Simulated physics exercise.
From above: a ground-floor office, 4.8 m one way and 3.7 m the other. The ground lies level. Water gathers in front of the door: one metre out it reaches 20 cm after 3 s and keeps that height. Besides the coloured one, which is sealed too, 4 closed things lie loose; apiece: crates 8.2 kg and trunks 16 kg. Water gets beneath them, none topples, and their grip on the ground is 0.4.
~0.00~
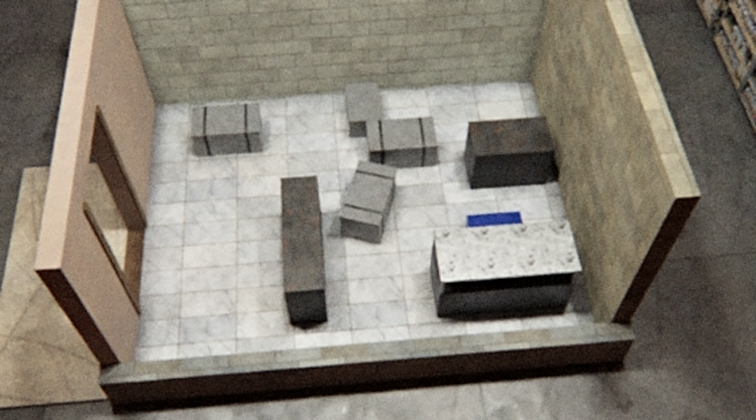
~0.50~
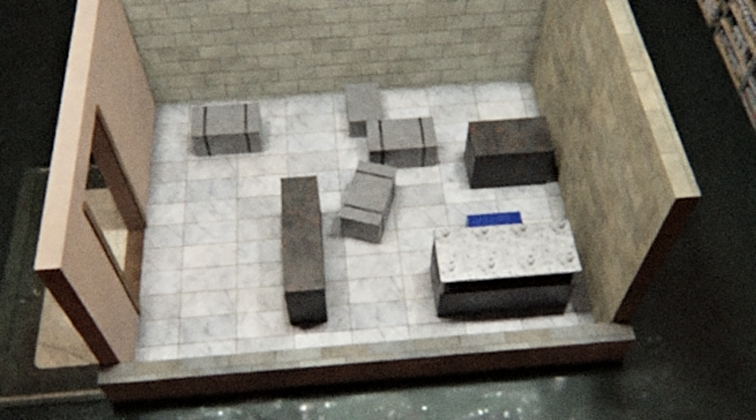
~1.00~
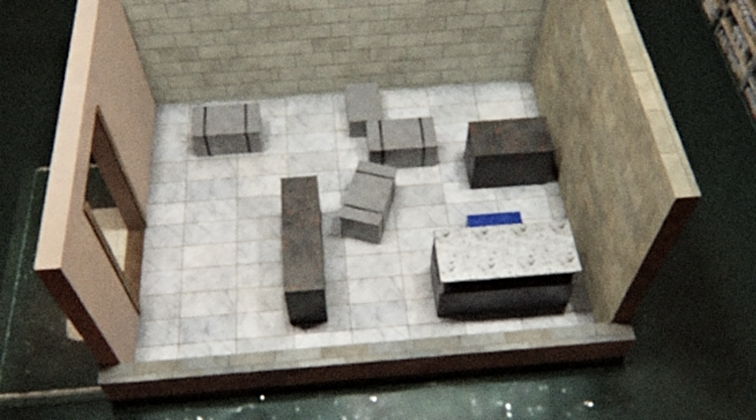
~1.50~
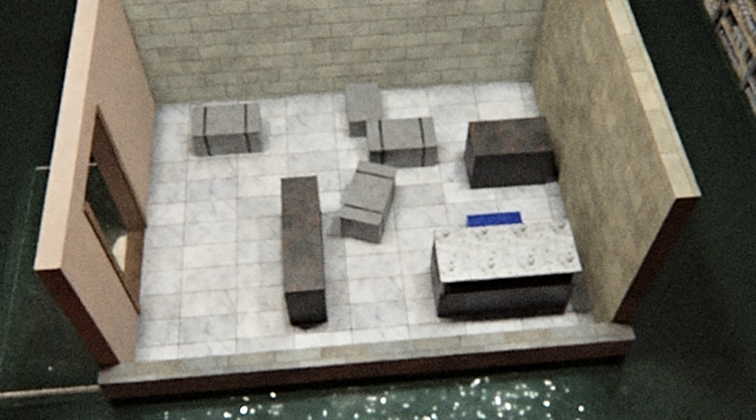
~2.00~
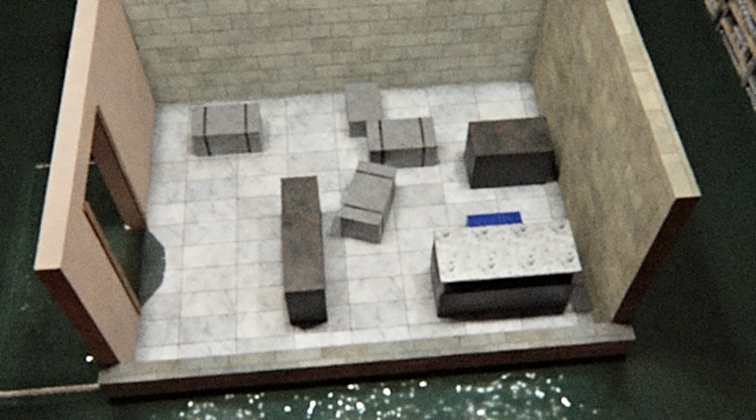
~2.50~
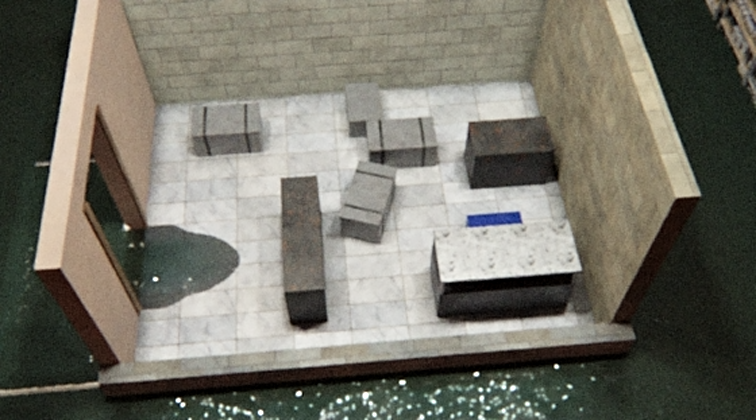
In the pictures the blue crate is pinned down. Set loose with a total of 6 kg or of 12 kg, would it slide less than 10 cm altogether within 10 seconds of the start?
Verdict: The lower weight is enough.
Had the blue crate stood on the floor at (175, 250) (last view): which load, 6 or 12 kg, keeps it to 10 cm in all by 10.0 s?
Neither holds.
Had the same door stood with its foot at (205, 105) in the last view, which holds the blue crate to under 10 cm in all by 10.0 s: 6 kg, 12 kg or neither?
In that case the smaller load will do.
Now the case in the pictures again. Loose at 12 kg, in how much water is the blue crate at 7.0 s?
Roughly 0 cm.
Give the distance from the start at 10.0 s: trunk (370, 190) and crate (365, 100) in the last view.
In that order: 0 cm, 200 cm.
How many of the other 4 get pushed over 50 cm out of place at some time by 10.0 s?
I count 2.
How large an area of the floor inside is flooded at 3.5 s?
Some 3.5 m2.
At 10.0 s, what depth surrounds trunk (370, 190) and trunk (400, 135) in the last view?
Roughly 3 and 5 cm.
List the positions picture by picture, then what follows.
In the first picture, the blue crate at (497, 228) rests on the ground; water covers 0.0 m2; 0 of 5 have shifted.
In the second picture, the blue crate at (497, 228), on the bottom; water covers 0.0 m2; 0 of 5 have shifted.
In the third picture, the blue crate at (497, 228), on the bottom; 0.0 m2 under water; 0 of 5 have shifted.
In the fourth picture, the blue crate at (497, 228) rests on the ground; water covers 0.0 m2; 0 of 5 have shifted.
In the fifth picture, the blue crate at (497, 228) rests on the ground; 0.1 m2 under water; 0 of 5 have shifted.
In the sixth picture, the blue crate at (497, 228) rests on the ground; water covers 0.8 m2; 0 of 5 have shifted.
After 3.5 s the blue crate would be 0 cm from its start with 6 kg and 0 cm from its start with 12 kg; 0 cm of water round it then.
After 4.5 s the blue crate would be 0 cm from its start with 6 kg and 0 cm from its start with 12 kg; 0 cm of water round it then.
After 7.0 s the blue crate would be 0 cm from its start with 6 kg and 0 cm from its start with 12 kg; 0 cm of water round it then.
After 10.0 s the blue crate would be 0 cm from its start with 6 kg and 0 cm from its start with 12 kg; 1 cm of water round it then.
